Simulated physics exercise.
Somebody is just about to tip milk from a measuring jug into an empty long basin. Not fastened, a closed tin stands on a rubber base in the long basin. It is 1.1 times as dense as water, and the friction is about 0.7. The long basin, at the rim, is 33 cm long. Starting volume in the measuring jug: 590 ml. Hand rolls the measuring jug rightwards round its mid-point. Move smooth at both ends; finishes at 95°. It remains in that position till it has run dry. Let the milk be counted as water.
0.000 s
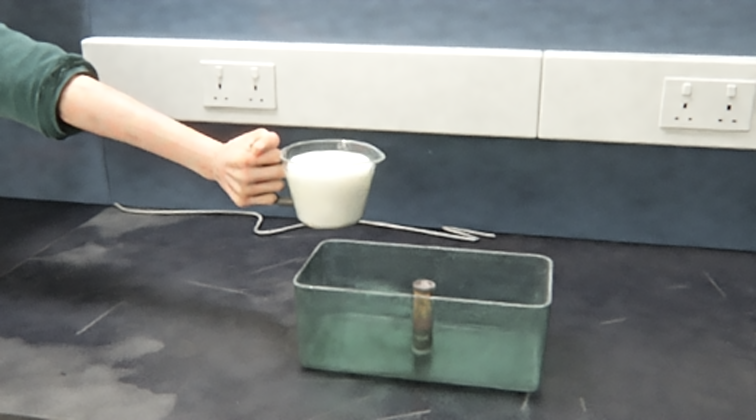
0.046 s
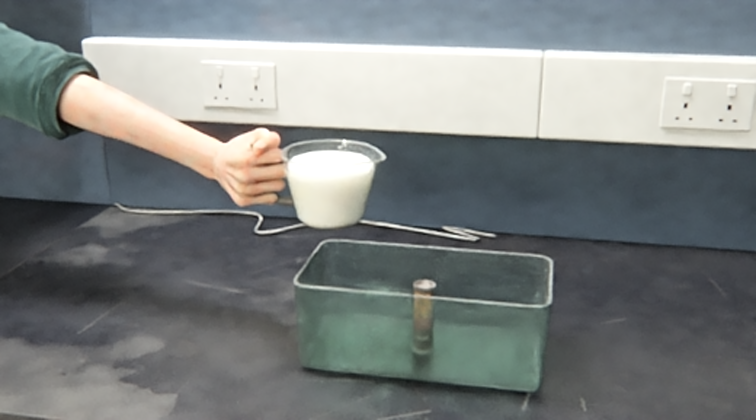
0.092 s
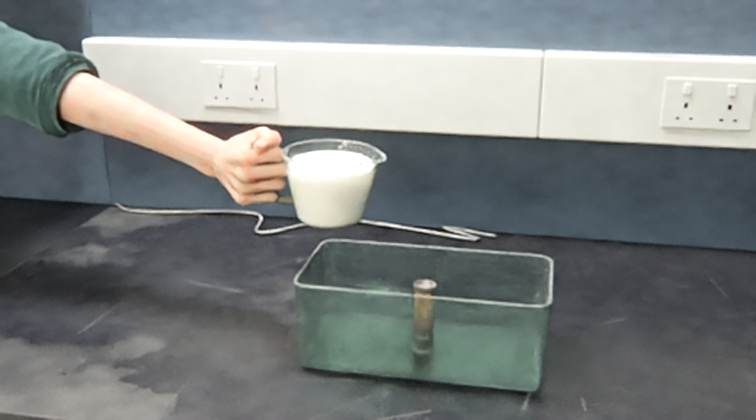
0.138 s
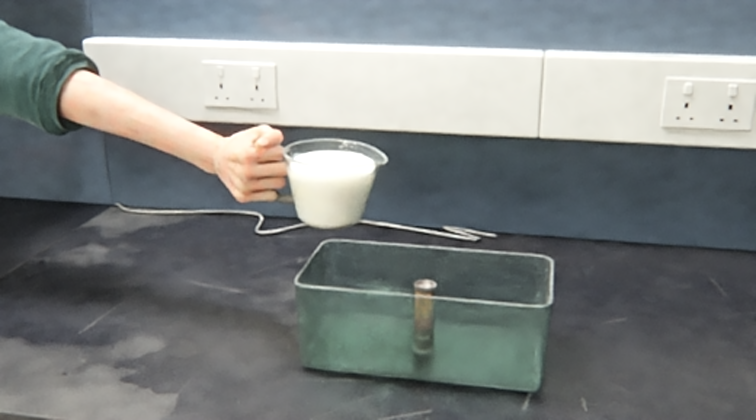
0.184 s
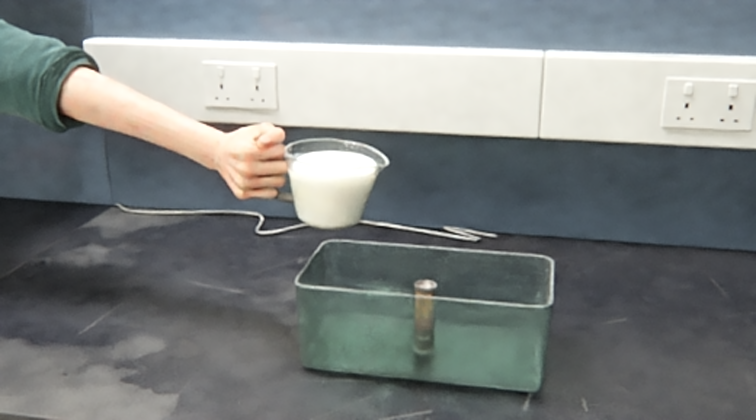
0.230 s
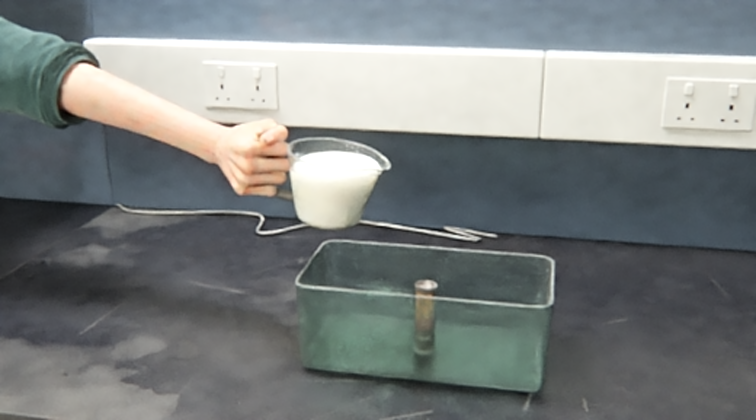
Above a long basin holding a small upright tin, a hand slowly tilts a milk jug slightly rightwards.
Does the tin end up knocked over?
Yes. I'd say it will come down.
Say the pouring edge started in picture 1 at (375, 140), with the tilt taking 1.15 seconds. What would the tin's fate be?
After that, the tin overturns.
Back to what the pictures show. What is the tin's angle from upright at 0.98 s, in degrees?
0°.
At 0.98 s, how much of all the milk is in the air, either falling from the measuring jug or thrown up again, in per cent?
Around 12 percent of the liquid.
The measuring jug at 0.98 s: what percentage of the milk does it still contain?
Near 14 percent, more or less.
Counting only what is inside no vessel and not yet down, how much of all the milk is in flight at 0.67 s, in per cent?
Around 20 percent.
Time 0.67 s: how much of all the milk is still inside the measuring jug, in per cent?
Fraction remaining: Approx. 70 per cent.
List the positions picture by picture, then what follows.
The first picture shows tilt 0°; pouring edge (384, 157); surface from (289, 160) to (374, 164); the long basin's rim runs from (308, 262) to (551, 282); the tin's top is at (424, 288).
The second picture shows tilt 0°; pouring edge (385, 158); surface from (290, 159) to (374, 165).
The third picture shows tilt 1°; pouring edge (386, 158); surface from (290, 158) to (374, 165).
The fourth picture shows tilt 3°; pouring edge (387, 160); surface from (292, 159) to (375, 165).
The fifth picture shows tilt 6°; pouring edge (389, 163); surface from (294, 160) to (378, 166).
The sixth picture shows tilt 9°; pouring edge (390, 166); surface from (295, 160) to (381, 167).
By 0.67 s the tilt is 57° and 69 per cent is still to pour; the tin stands where it began.
By 0.98 s the tilt is 89° and 15 per cent is still to pour; the tin stands where it began.
By 1.32 s the tilt is 95° and 0 per cent is still to pour; the tin lies on its side.
By 1.68 s the tilt is 95° and 0 per cent is still to pour; the tin lies on its side.
At rest the tin lies on its side.
